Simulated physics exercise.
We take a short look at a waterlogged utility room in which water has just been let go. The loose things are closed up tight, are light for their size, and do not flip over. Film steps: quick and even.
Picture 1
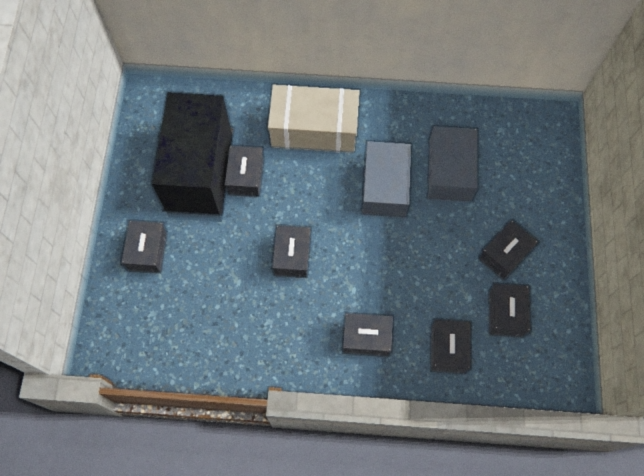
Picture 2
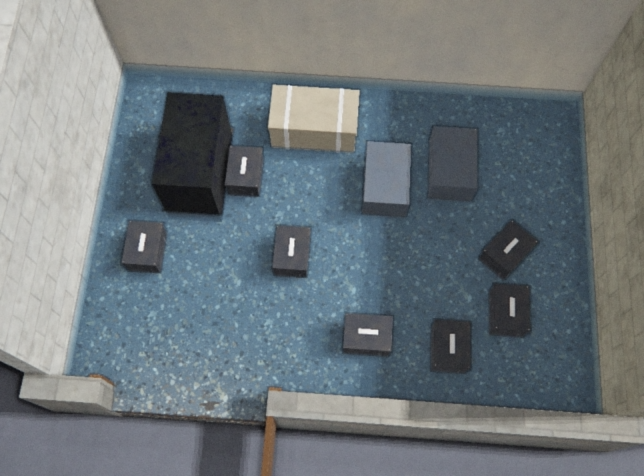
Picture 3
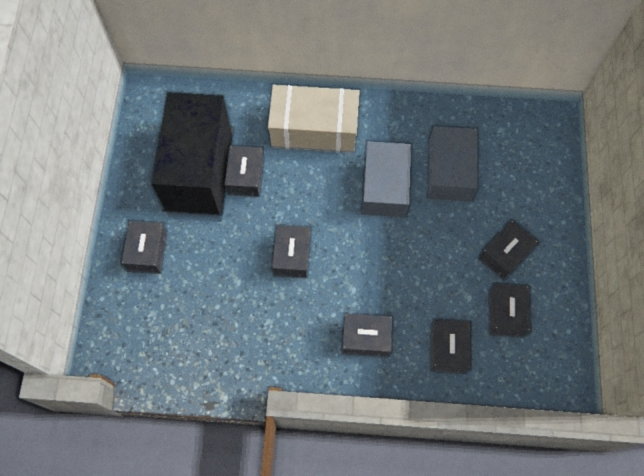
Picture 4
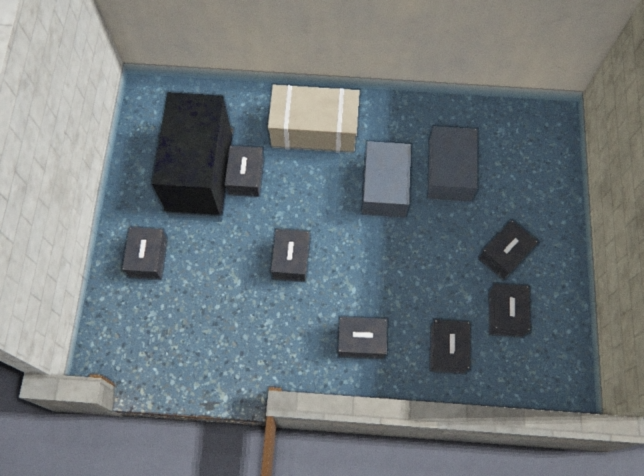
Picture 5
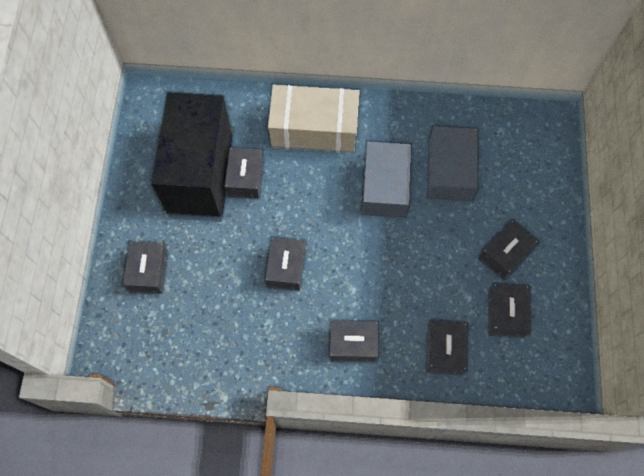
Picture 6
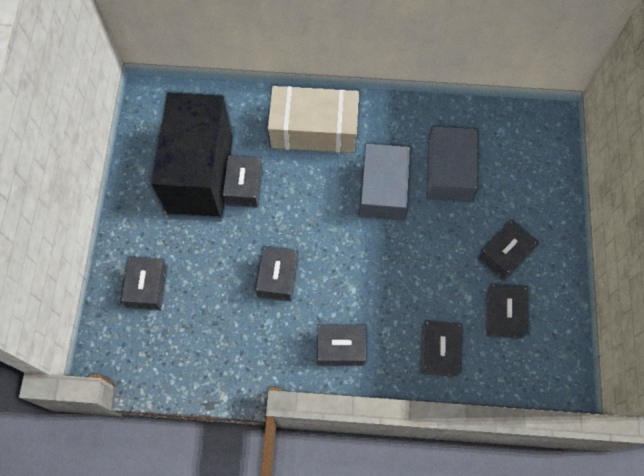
A wooden board across the gap in the front wall of a flooded room swings open, while the dark boxes inside stay in place. Then the small boxes at left and centre drift slowly toward the front, and the front-centre one slides left, while the large blocks behind barely move.
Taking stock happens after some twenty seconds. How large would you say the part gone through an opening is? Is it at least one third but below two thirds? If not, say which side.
No, two thirds or more.
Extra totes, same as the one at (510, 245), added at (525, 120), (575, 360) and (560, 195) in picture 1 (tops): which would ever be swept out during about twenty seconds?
Outcome for each, listed in order: Does not leave, does not leave, does not leave.
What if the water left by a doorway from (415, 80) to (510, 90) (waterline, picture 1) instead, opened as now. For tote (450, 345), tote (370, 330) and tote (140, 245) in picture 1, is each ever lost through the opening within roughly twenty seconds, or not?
The first never exits, the second never exits, the third never exits.
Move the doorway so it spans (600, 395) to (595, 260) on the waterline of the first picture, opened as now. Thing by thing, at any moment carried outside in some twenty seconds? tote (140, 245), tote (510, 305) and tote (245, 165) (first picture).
The three give no escape, escape and no escape, in that order.
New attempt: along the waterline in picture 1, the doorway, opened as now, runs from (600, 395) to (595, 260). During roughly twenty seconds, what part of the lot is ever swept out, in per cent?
That comes out at 70 in a hundred.
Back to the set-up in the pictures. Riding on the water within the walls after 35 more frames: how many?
I make it 3.
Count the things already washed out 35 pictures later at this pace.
7 in all.
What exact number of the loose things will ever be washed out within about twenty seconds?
9.
A moment on, 0 of 10 are out; 10 afloat.
Next, 4 of 10 are out; 6 afloat.
Later, 7 of 10 are out; 3 afloat.
In the end, 9 of 10 are out; 1 afloat.
